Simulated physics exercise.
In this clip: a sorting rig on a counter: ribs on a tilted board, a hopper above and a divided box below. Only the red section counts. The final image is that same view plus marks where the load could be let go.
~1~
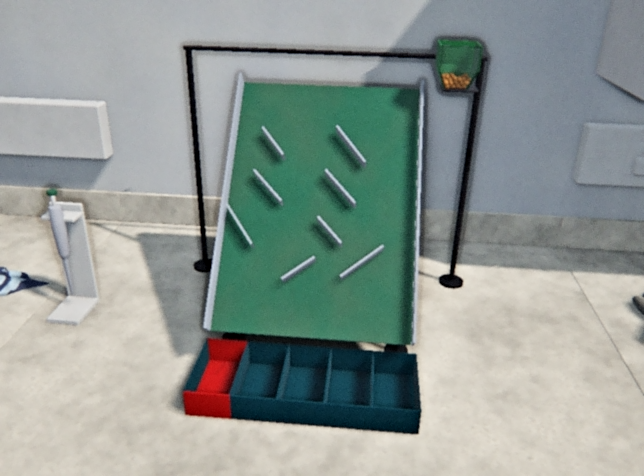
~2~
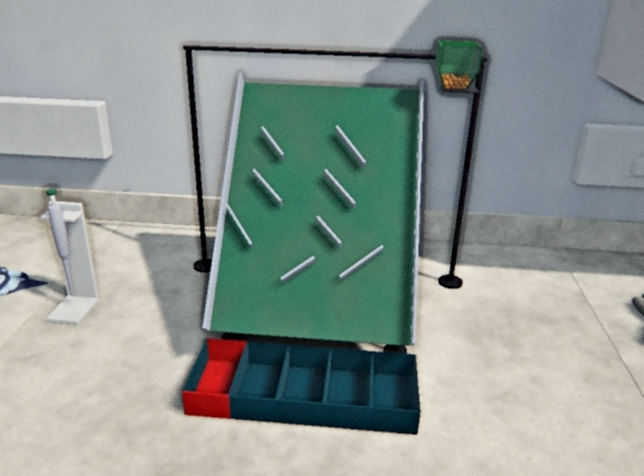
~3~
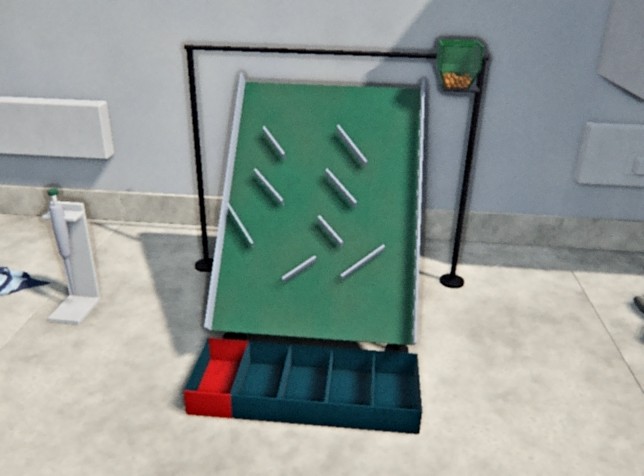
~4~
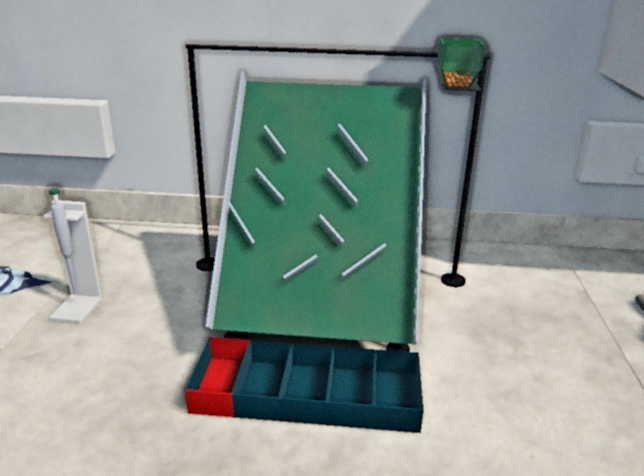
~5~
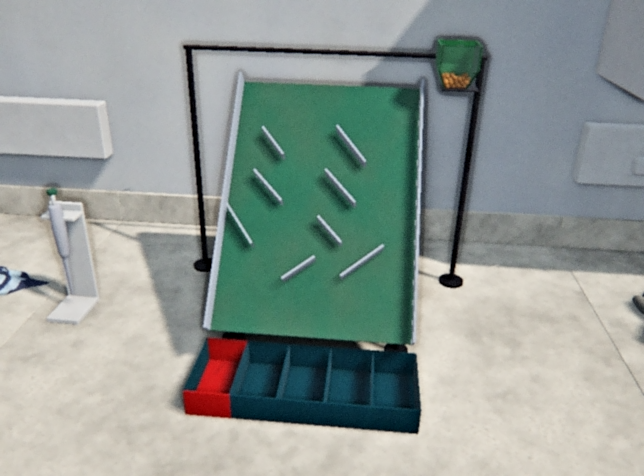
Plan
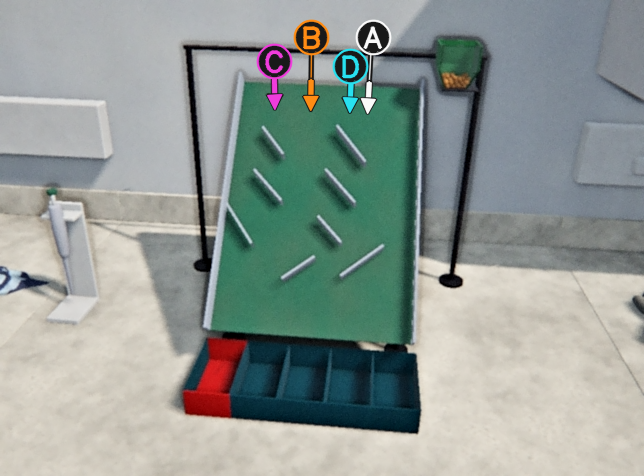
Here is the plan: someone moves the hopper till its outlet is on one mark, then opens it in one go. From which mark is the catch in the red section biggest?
Use mark B.
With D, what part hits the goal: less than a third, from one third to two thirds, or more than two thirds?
It is less than a third.
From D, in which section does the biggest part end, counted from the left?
It is the fifth one.
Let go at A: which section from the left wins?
The fifth.
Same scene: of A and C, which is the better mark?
C.
On the marked copy, mark A meets the board at (367, 108); mark B meets the board at (310, 105); mark C meets the board at (274, 104); mark D meets the board at (350, 107).
Choosing A, just a few in the red section, the larger part in other sections, about a tenth outside the box.
Choosing B, roughly two thirds in the red section, roughly a third in other sections, just a few outside the box.
Choosing C, roughly a quarter in the red section, the larger part in other sections, just a few outside the box.
Choosing D, about a tenth in the red section, the larger part in other sections, about a tenth outside the box.
